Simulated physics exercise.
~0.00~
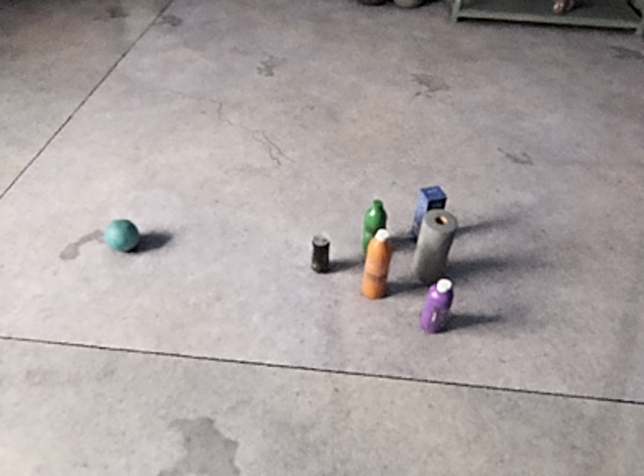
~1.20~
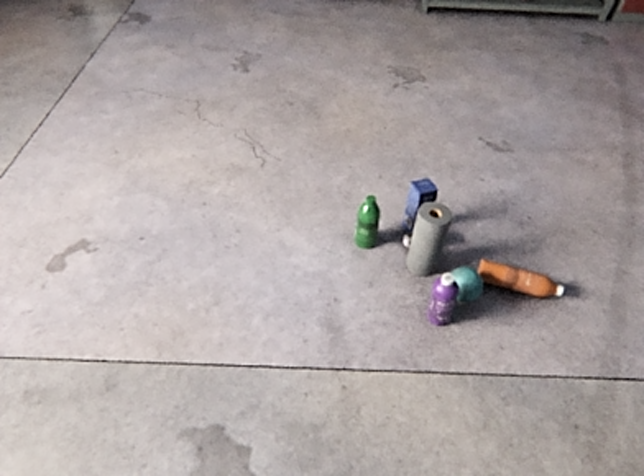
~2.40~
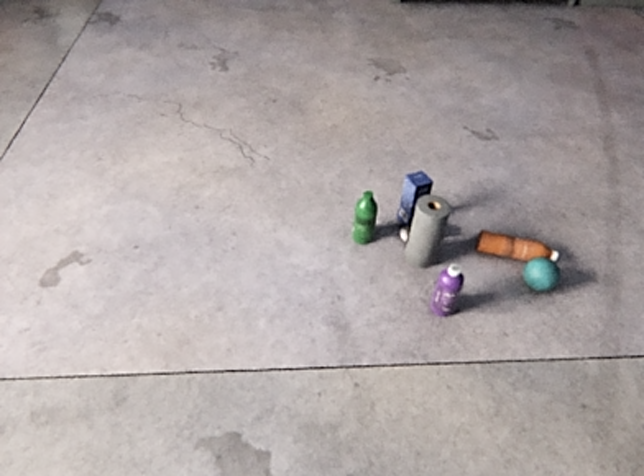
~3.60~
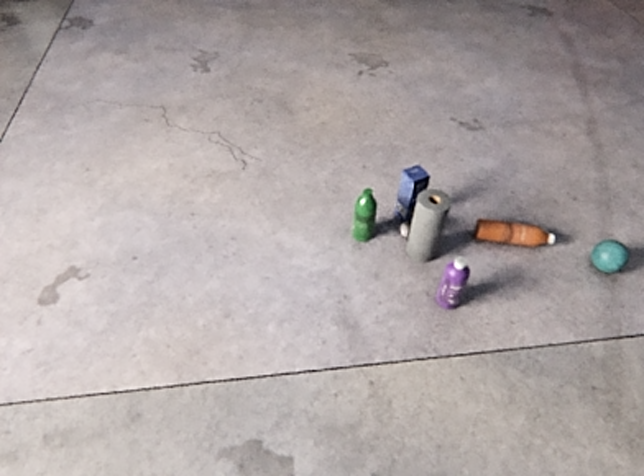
Turquoise ball rolling right across a concrete floor, knocking over a black can and orange bottle, then rolling clear of the group.
